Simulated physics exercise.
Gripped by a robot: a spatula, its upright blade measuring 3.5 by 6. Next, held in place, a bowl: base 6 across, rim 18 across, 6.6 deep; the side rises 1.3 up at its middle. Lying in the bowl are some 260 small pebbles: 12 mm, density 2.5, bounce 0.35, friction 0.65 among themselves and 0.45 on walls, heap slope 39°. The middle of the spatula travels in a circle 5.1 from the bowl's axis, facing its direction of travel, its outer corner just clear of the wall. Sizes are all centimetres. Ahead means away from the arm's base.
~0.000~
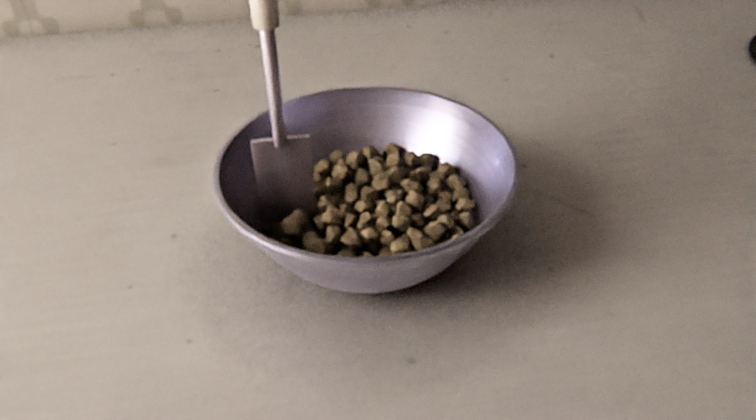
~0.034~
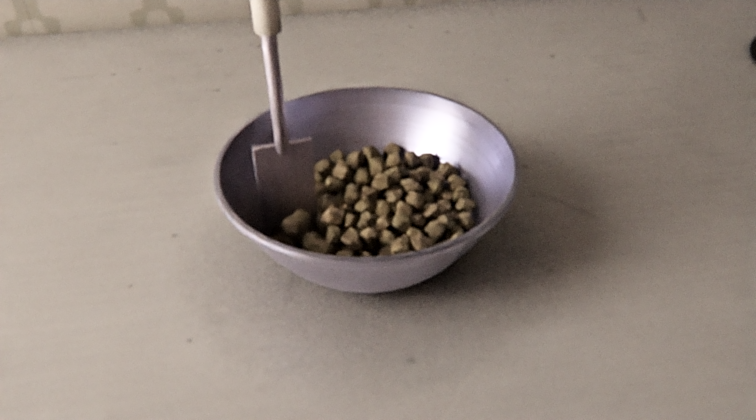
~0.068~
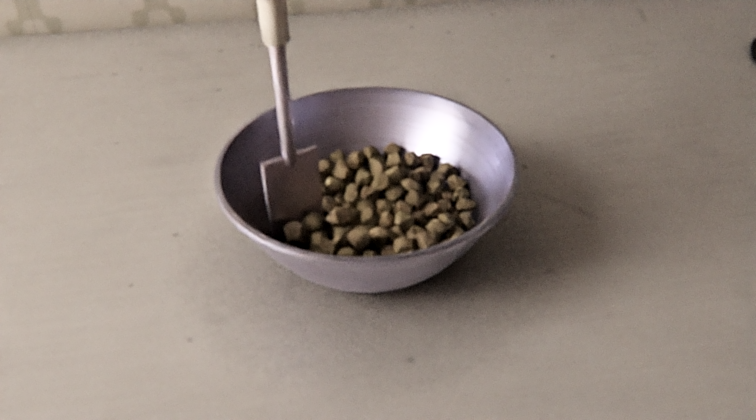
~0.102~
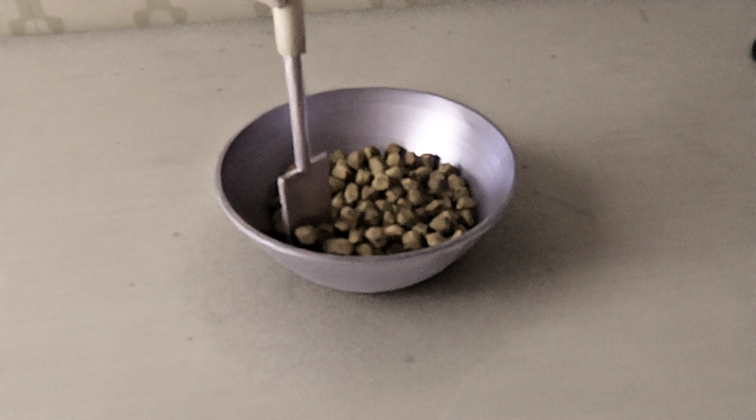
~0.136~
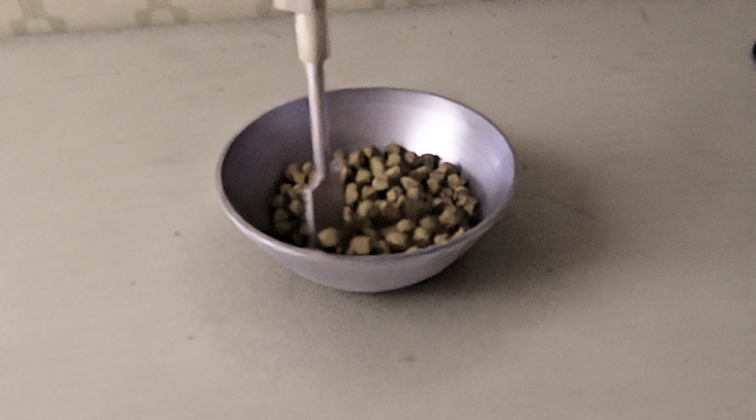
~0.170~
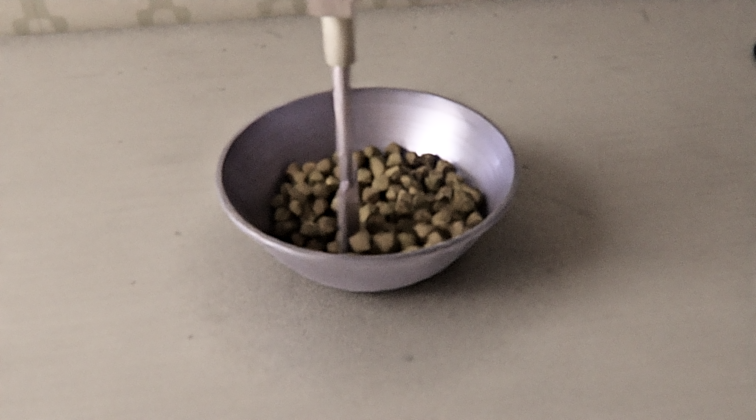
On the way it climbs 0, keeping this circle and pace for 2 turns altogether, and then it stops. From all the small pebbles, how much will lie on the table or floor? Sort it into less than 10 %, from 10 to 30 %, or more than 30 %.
It goes in from 10 to 30 %.
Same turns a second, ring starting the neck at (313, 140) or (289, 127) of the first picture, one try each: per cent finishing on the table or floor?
I'd guess some 10 and 20 percent.
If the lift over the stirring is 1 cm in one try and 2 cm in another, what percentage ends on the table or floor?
Near 10 in a hundred, then near 10 in a hundred.
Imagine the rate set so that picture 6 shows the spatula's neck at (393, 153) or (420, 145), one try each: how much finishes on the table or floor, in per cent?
It comes to roughly 30 per cent and then 30 per cent.
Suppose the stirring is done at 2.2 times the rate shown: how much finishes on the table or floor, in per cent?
Close to 40 in a hundred.
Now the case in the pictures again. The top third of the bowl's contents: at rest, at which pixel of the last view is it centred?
(306, 235).
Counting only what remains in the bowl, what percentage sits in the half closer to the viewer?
Close to 70 in a hundred.
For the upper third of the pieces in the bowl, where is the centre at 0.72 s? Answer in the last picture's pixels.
That third sits centred at about (271, 177).
After 0.72 s, 326° round, highest piece 9 above the table; 247 in the bowl, 11 on the table or floor, 4 in flight or on the tool.
After 1.26 s, 223° round, highest piece 9 above the table; 221 in the bowl, 39 on the table or floor, 2 in flight or on the tool.
After 1.74 s, 0° round, highest piece 7 above the table; 205 in the bowl, 57 on the table or floor.
After 2.44 s, 0° round, highest piece 7 above the table; 205 in the bowl, 57 on the table or floor.
At rest, 205 in the bowl, 57 on the table or floor. That is 22 % on the table or floor.
